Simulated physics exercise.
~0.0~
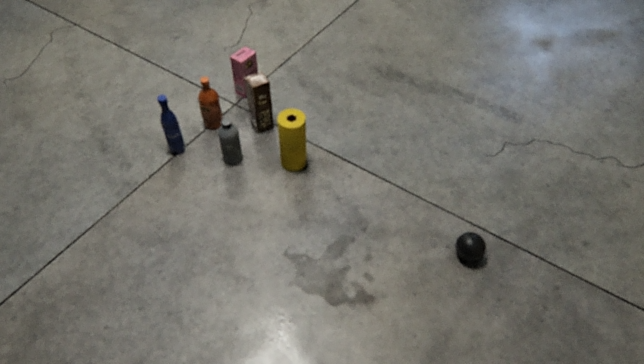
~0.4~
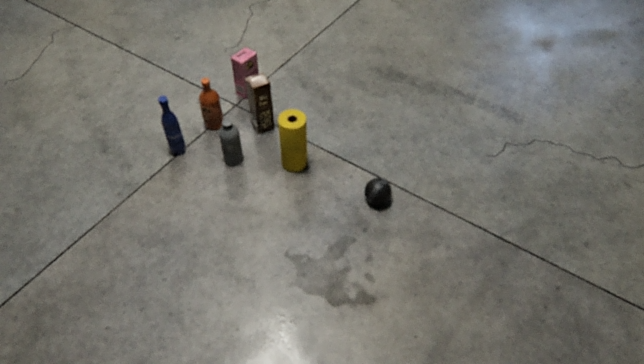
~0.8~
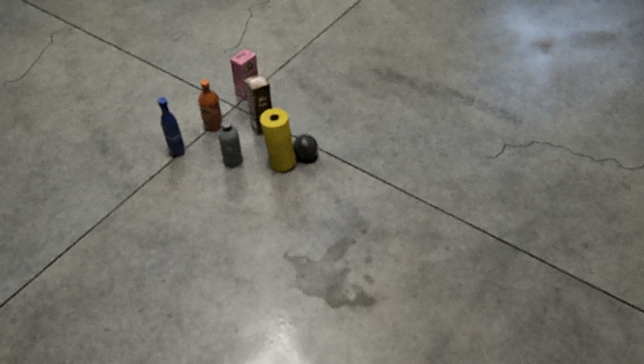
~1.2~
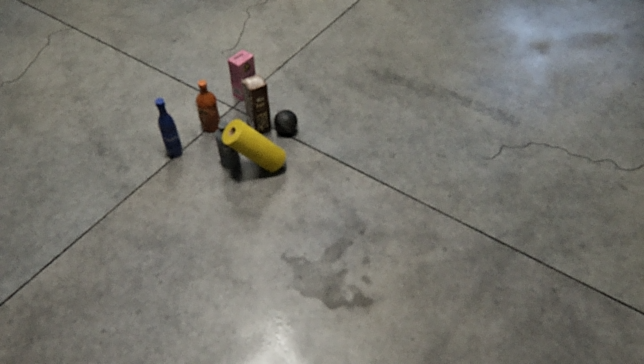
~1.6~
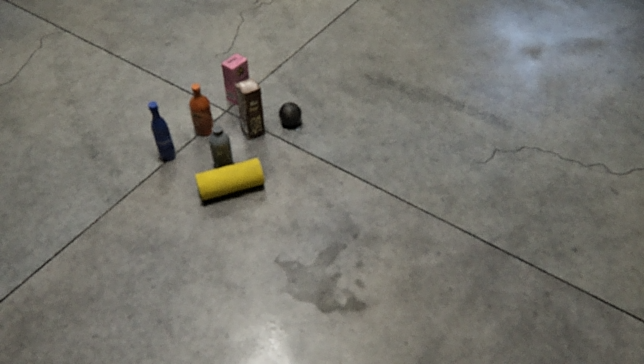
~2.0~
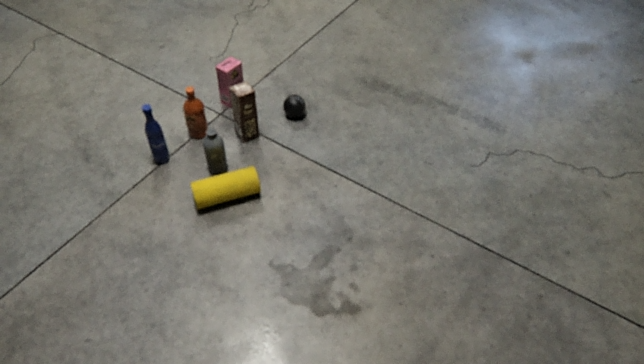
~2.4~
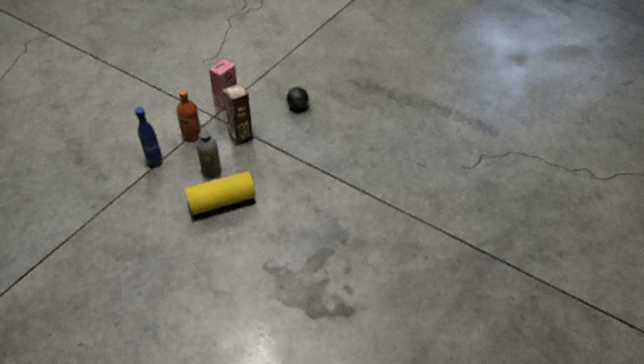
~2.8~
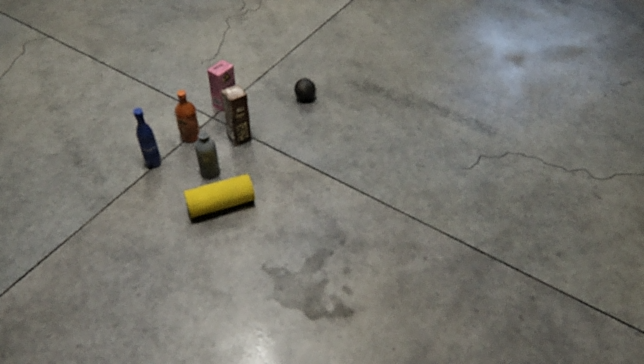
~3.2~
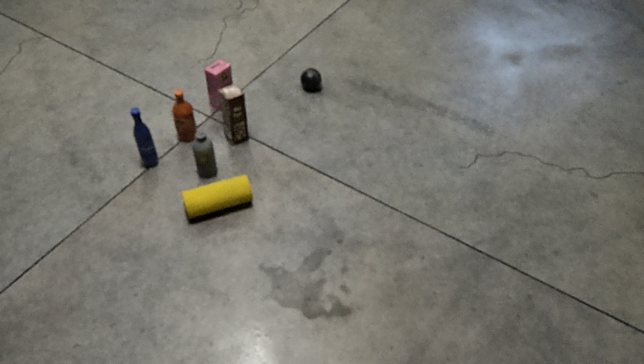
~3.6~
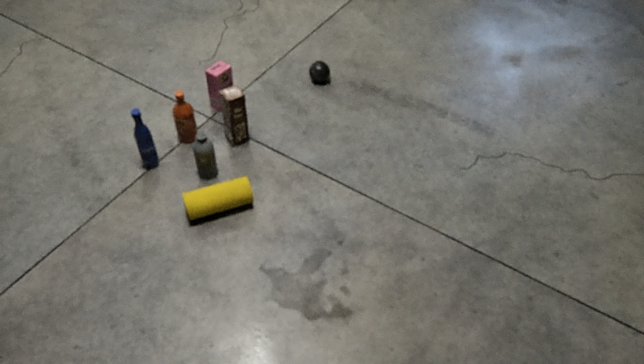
To begin with, a black ball sits to the right of a cluster of household items on a grey concrete floor, among them blue, orange and grey bottles, pink and brown cartons, and an upright yellow roll. The ball rolls left and away from the viewer toward the group. It meets the yellow roll, which leans left and topples in front of the grey bottle. The ball then turns and drifts slowly up and to the right, past the cartons. At the end, the yellow roll lies on its side, the bottles and cartons still stand, and the ball is beyond them.
